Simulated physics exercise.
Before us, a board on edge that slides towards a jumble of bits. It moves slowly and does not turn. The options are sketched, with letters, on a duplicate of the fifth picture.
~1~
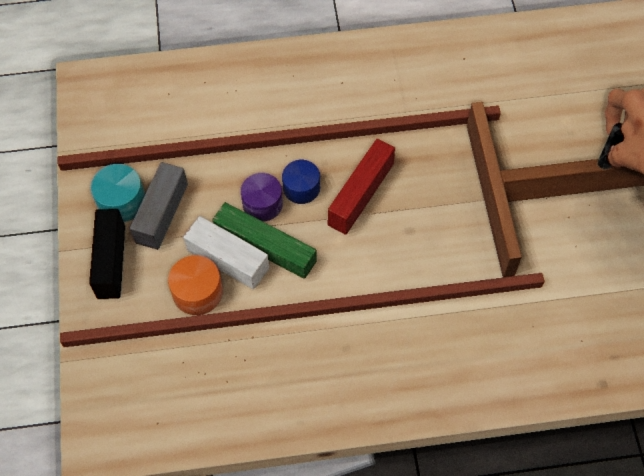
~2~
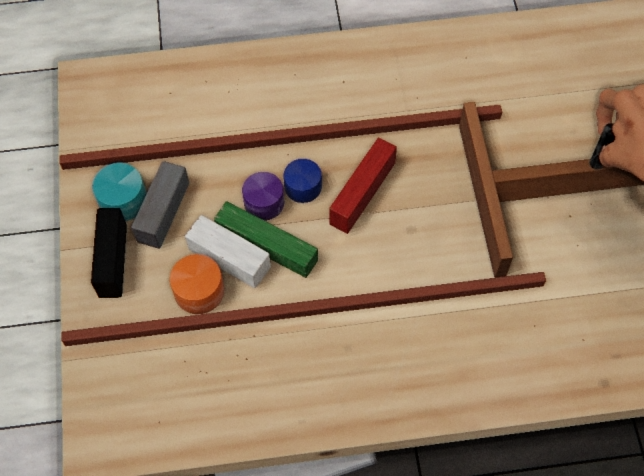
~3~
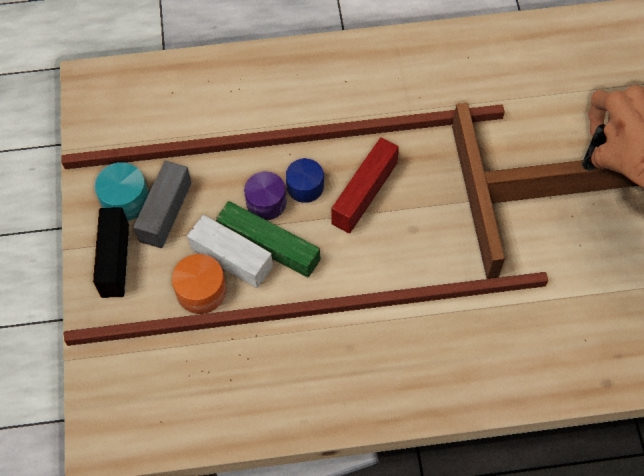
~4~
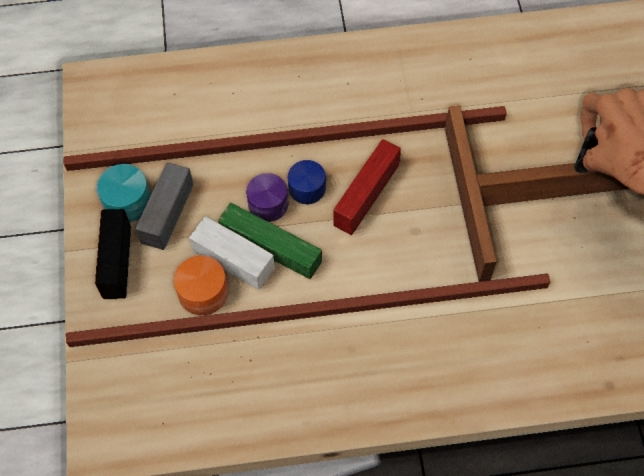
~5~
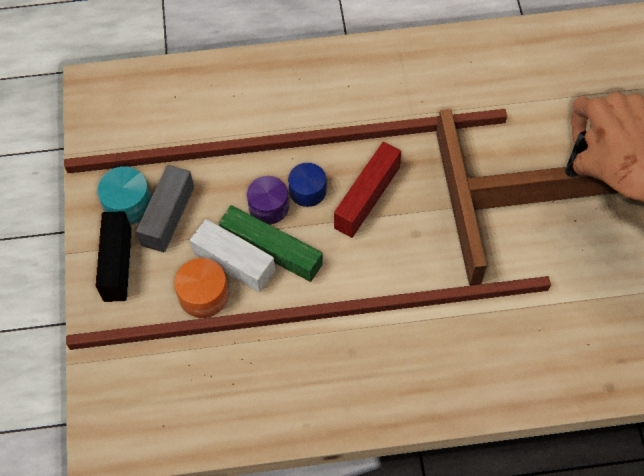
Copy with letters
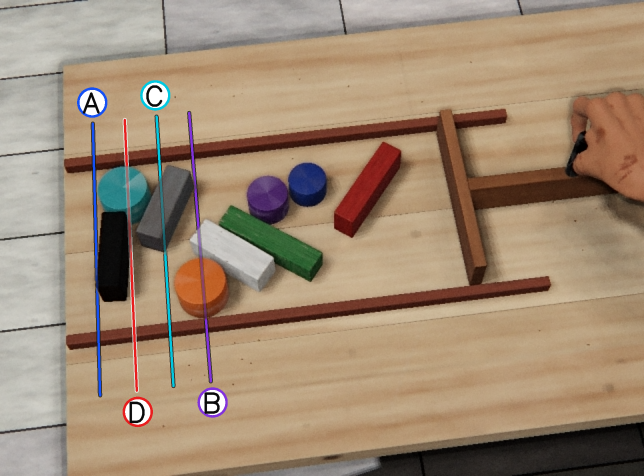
On a pale wooden tabletop above a floor of light tiles, seen from above at a slight angle, two reddish-brown rails run from left to right. Between them lie turquoise, purple, blue and orange cylinders among black, grey, white, green and red blocks, with a brown T-shaped pusher to the right. A hand slides the pusher slowly left without touching the pieces, which stay put, while the view shifts very slightly.
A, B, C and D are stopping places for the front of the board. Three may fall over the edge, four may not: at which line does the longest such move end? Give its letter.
C is the last line within the limit.
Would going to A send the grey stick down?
Yes.
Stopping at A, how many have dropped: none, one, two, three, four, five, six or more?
By then, six or more.
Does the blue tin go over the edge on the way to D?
No.
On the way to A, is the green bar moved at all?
Yes.
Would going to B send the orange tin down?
No.
On the marked copy, A at (96, 250); B at (199, 238); C at (164, 242); D at (130, 246).
Following C. Soon after the start, board (355, 197); blue tin (302, 185); red bar (334, 193).
Later, board (249, 210); turquoise tin (111, 198); grey stick (149, 211).
In the end, board (164, 220); black stick over the edge; turquoise tin over the edge; two fallen.
As for the rest, A drops eight; B is within the limit but short; D drops four.
